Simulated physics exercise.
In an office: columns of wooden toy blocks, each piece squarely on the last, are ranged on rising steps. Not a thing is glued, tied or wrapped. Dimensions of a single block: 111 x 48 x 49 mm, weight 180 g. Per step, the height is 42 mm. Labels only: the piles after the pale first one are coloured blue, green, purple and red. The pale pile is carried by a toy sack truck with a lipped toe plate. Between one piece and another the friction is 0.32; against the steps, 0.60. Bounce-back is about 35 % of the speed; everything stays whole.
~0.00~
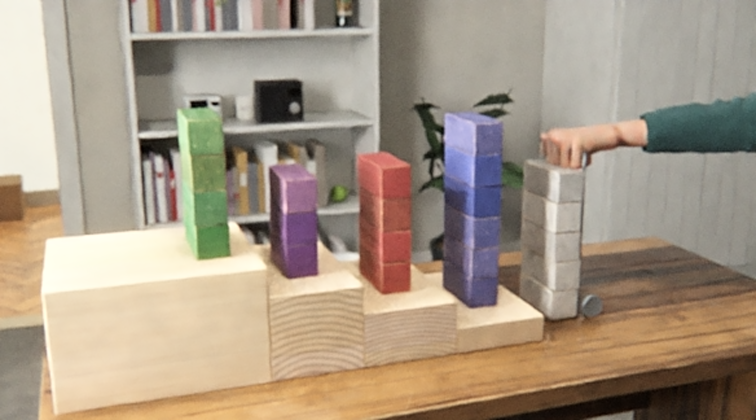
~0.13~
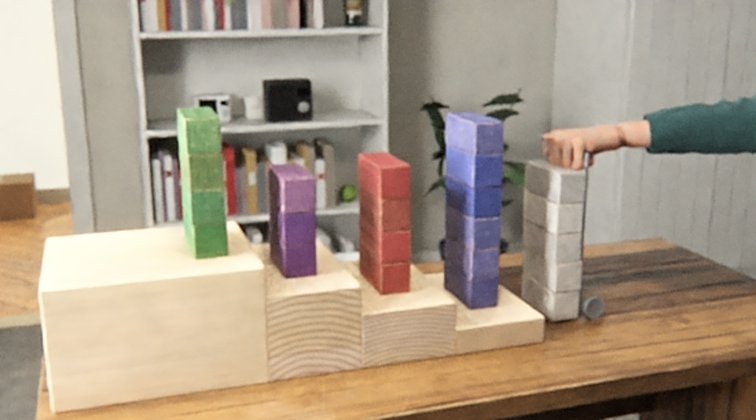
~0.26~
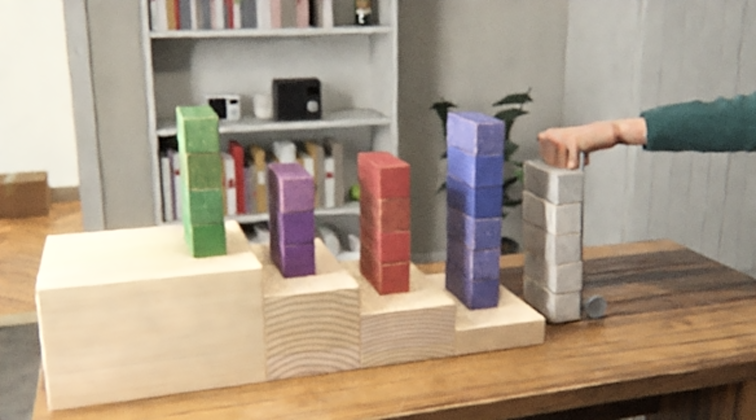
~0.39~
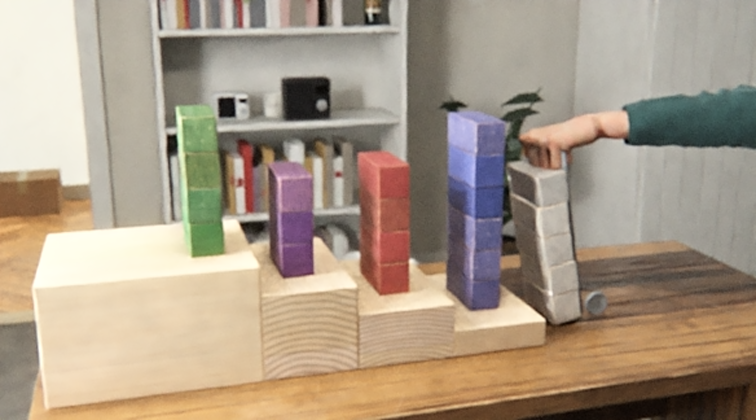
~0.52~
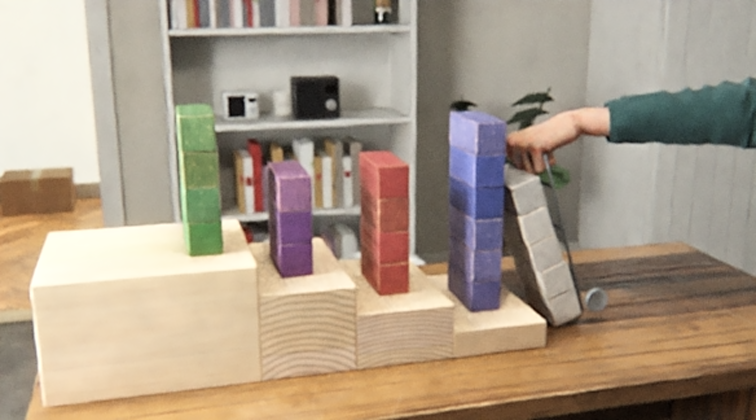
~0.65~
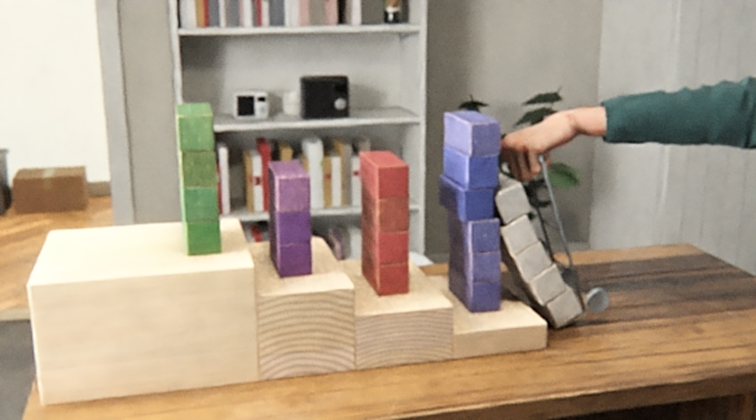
At first, a hand rests on a pale pile of toy blocks standing on a small truck beside blue, red, purple and green piles on wooden steps. The hand then tilts the pale pile left until it leans against the blue one, whose upper blocks shift slightly left while the others stay put.
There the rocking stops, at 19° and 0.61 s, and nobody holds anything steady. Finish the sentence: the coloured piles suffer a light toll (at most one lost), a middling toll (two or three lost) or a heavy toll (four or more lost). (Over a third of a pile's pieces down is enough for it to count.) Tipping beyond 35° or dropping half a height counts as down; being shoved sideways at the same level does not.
They suffer a middling toll, two or three lost.
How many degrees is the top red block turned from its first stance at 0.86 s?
Near 0 degrees from where it started.
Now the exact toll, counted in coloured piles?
That comes to 3 in all.
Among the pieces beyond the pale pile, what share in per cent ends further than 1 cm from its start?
80 in a hundred.
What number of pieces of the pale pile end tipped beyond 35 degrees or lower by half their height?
The answer is 4 pale pieces.
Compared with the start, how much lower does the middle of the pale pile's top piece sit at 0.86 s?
2 cm lower.
By 0.86 s, 5 of the pale pile down; none of the 17 other blocks down, 6 disturbed; top blue block tilted 14°.
By 1.04 s, 5 of the pale pile down; 5 of the 17 other blocks down; top blue block tilted 30°, 29 mm lower; top red block tilted 11°.
By 1.70 s, 4 of the pale pile down; 10 of the 17 other blocks down; top blue block tilted 50°, 10 cm lower; top purple block tilted 33°.
When it is over (3.4 s), 4 of the pale pile down; 12 of the 17 other blocks down; top blue block tilted 51°, 10 cm lower; top purple block tilted 35°. Wrecked, blue, purple and red. In pixels of the last frame, middles, top blue block near (333, 209), top purple block near (227, 197).
